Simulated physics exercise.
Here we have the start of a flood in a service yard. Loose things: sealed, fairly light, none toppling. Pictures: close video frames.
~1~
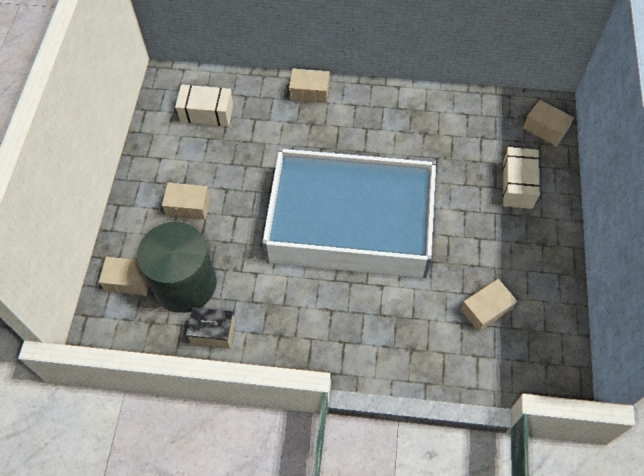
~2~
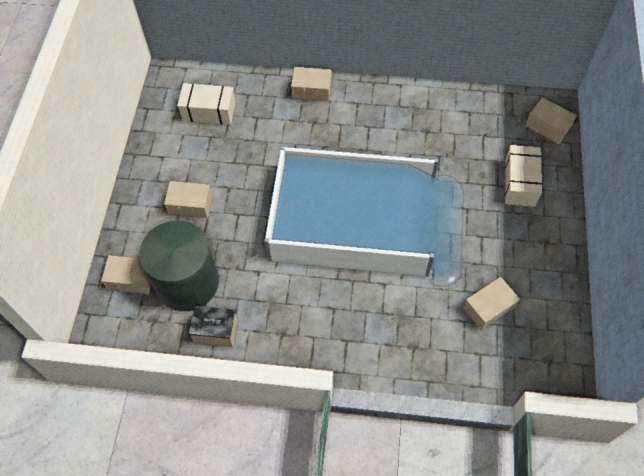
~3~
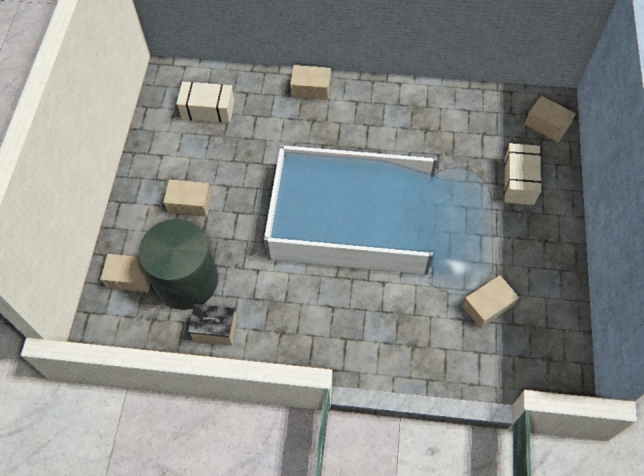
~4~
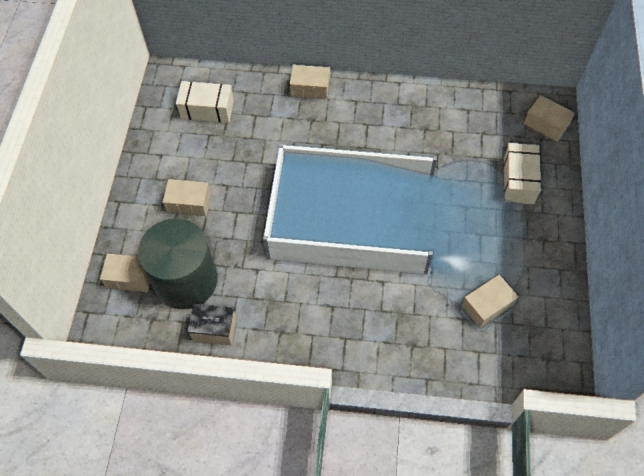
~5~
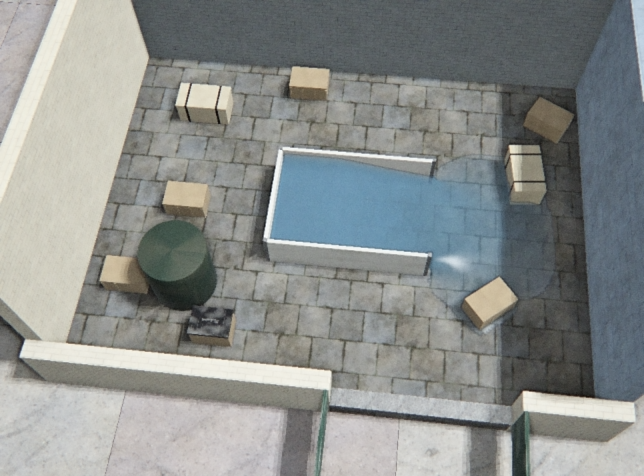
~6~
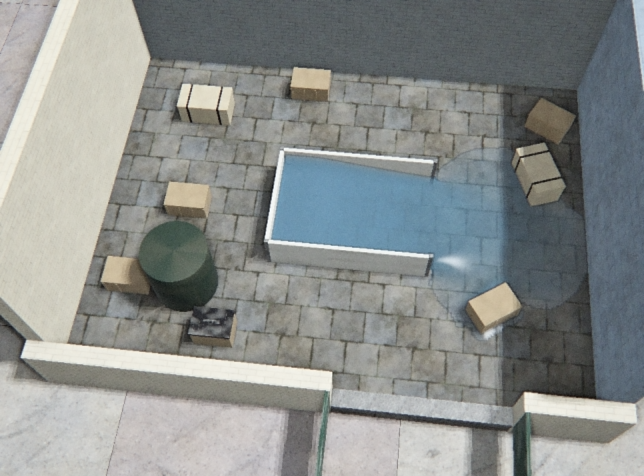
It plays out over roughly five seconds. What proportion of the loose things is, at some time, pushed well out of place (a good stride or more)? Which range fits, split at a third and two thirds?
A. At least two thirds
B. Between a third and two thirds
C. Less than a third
Answer: B.
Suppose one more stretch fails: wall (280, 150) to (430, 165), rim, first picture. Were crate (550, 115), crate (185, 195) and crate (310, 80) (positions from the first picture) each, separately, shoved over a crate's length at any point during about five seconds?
Listed in turn, ends up that far off, never travels that far, ends up that far off.
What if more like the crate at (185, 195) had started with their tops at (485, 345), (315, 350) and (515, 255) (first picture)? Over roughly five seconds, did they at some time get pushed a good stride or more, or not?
Here's how it goes: Sent far off, never gets far, and lastly sent far off.
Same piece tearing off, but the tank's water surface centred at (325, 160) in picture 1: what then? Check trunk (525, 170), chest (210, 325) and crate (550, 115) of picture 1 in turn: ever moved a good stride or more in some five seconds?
The three, one by one: Past that mark, short of that and past that mark.
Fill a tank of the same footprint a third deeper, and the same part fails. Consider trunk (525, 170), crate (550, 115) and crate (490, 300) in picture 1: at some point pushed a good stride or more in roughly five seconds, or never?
Object 1: Passed the mark. Object 2: Passed the mark. Object 3: Passed the mark.
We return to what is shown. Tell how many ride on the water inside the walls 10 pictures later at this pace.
1.
A moment on, 1 of 8 are well off their spots; 0 afloat.
Next, 2 of 8 are well off their spots; 1 afloat.
Later, 3 of 8 are well off their spots; 2 afloat.
In the end, 3 of 8 are well off their spots, and 3 have been at some point; 1 afloat.
